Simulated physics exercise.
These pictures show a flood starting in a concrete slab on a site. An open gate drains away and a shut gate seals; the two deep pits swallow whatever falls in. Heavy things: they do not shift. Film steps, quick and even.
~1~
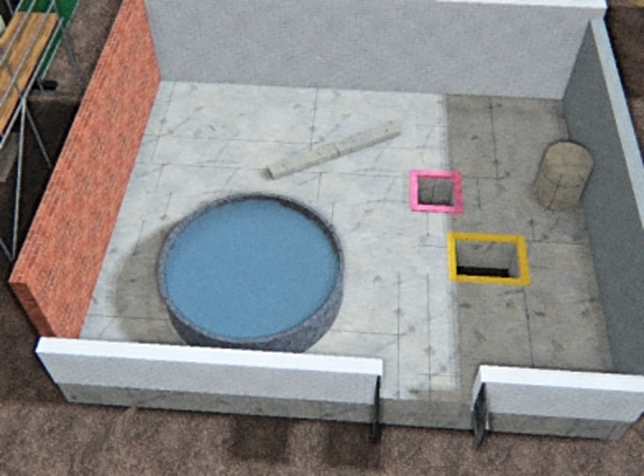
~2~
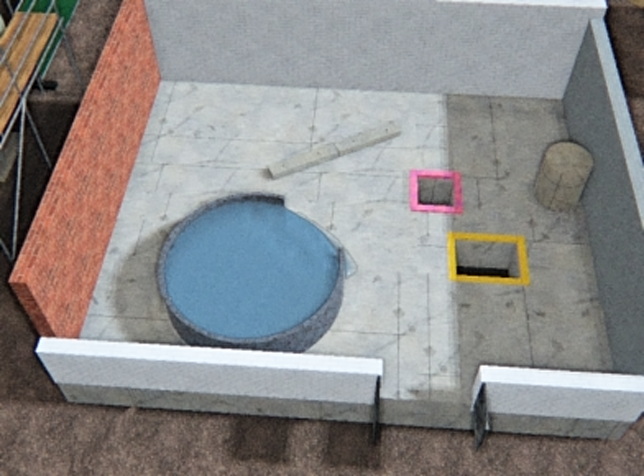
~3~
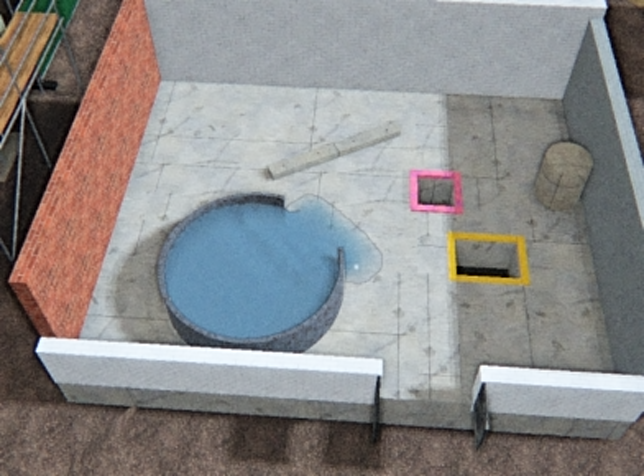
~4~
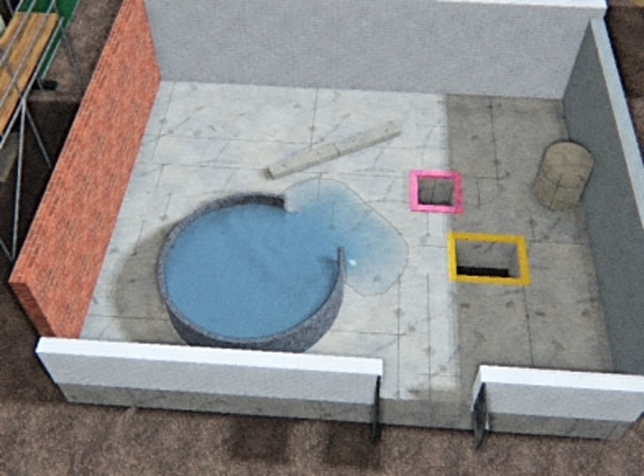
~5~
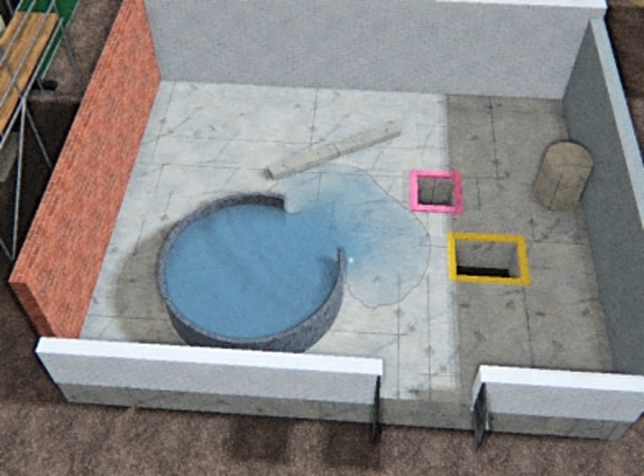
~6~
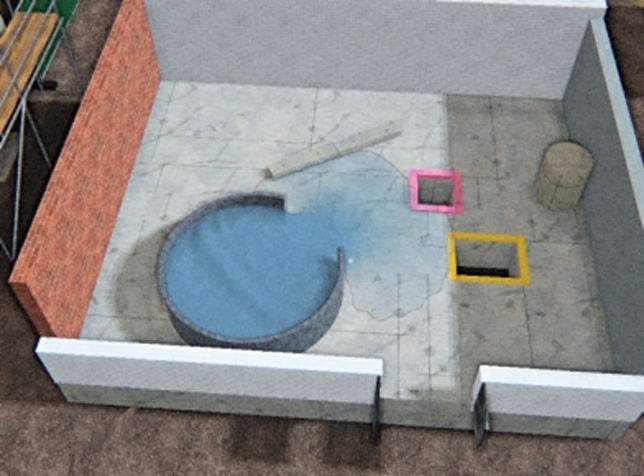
On a walled concrete slab, water pours from a gap in the round pool and spreads right.
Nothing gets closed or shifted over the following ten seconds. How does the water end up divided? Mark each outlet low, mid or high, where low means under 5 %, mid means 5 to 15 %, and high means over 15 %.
Marks - gate: Low, pink pit: High, yellow pit: High.
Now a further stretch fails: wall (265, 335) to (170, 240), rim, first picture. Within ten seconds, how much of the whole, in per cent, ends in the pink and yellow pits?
Pink 0 %, yellow 2 %.
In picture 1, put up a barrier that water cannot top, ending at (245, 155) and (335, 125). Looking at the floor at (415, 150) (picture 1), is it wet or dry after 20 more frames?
Submerged.
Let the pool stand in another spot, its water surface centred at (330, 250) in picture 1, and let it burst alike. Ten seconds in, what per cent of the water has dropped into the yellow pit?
Yellow: 10 %.
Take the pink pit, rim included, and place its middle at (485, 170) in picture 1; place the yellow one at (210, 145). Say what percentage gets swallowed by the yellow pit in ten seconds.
Roughly 2 per cent ends up in the yellow pit.
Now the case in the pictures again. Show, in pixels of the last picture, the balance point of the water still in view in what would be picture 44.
The centre of mass sits at about (395, 211).
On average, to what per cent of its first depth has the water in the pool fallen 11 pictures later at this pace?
Roughly 58 %.
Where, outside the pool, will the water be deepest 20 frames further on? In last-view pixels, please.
Around (553, 111).
A moment on, water covers 20 % of the floor; the gate 0 %, the pink pit 2 %, the yellow pit 1 %.
Next, water covers 30 % of the floor; the gate 0 %, the pink pit 6 %, the yellow pit 3 %.
Then, water covers 40 % of the floor; the gate 0 %, the pink pit 10 %, the yellow pit 5 %.
Later, water covers 60 % of the floor; the gate 0 %, the pink pit 15 %, the yellow pit 8 %.
In the end, water covers 85 % of the floor; the gate 1 %, the pink pit 20 %, the yellow pit 19 %.
